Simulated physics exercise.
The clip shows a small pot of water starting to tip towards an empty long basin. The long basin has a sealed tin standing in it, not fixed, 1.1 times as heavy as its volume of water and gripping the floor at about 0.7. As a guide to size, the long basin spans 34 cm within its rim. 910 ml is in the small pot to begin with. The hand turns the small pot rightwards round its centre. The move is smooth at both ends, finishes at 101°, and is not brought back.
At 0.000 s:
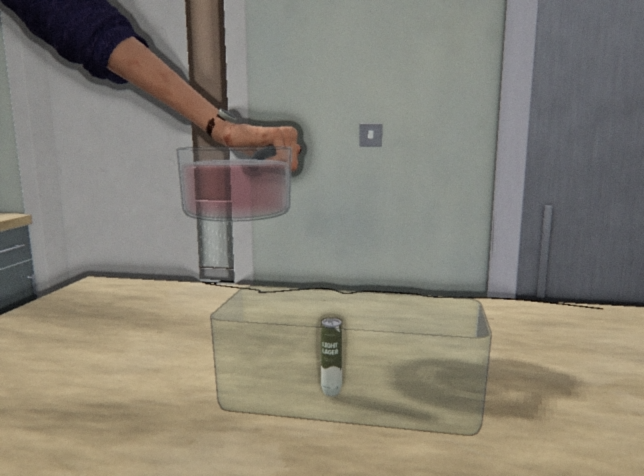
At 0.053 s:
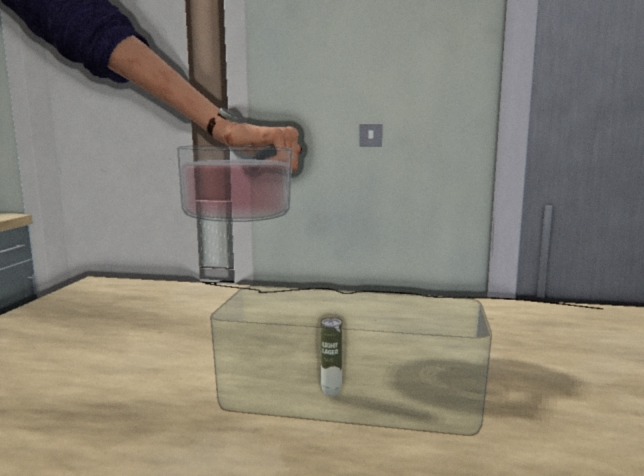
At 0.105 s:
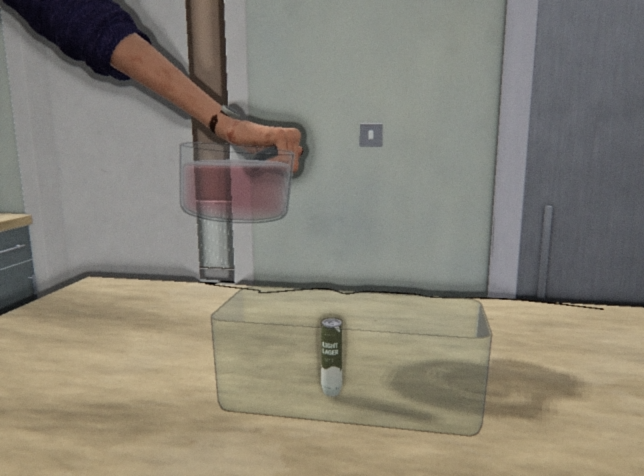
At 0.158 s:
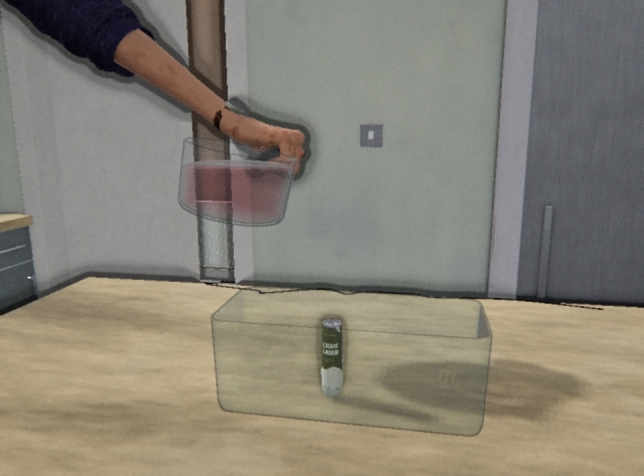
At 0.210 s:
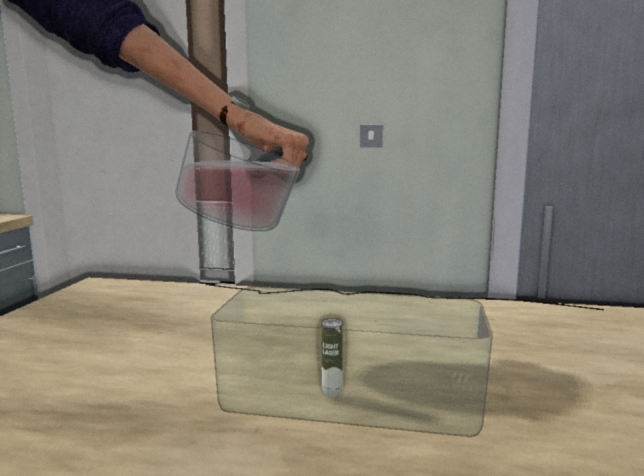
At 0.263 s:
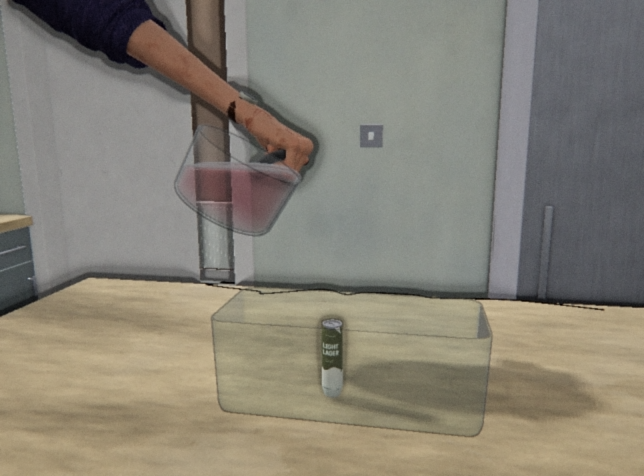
A hand tilting a small clear pot of pinkish liquid smoothly rightwards above a long clear basin with a tin standing inside.
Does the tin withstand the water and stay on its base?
No, it ends up tipped over.
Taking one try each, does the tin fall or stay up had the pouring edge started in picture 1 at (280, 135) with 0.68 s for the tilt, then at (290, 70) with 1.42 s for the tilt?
First it tips over; then it stays on its base.
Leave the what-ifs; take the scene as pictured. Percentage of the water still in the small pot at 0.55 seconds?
Close to 40 in a hundred.
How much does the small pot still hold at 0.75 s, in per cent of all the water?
About 10 % is still there.
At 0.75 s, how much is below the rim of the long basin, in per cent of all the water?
Some 80 per cent.
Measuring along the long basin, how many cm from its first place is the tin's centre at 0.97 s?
I'd put it at around 3 centimetres.
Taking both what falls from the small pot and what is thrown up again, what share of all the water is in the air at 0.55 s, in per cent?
44 per cent.
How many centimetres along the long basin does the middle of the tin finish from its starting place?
Roughly 8.5 cm.
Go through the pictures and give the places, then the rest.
In the first frame, tilt 0°; pouring edge (289, 150); surface from (188, 164) to (288, 165); the long basin's rim runs from (227, 302) to (485, 318); the tin's top is at (332, 326).
In the second frame, tilt 1°; pouring edge (290, 151); surface from (189, 163) to (289, 165).
In the third frame, tilt 5°; pouring edge (292, 156); surface from (190, 163) to (290, 167).
In the fourth frame, tilt 12°; pouring edge (294, 163); surface from (191, 164) to (293, 168).
In the fifth frame, tilt 20°; pouring edge (296, 173); surface from (191, 165) to (296, 170).
In the sixth frame, tilt 31°; pouring edge (297, 184); surface from (189, 166) to (294, 175); 2 per cent is over the edge.
After 0.55 s the tilt is 88° and 40 per cent is still to pour; the tin stands where it began.
After 0.75 s the tilt is 101° and 10 per cent is still to pour; the tin stands where it began.
After 0.97 s the tilt is 101° and 2 per cent is still to pour; the tin leans 10°.
After 1.21 s the tilt is 101° and 0 per cent is still to pour; the tin lies on its side.
In the end the tin lies on its side.
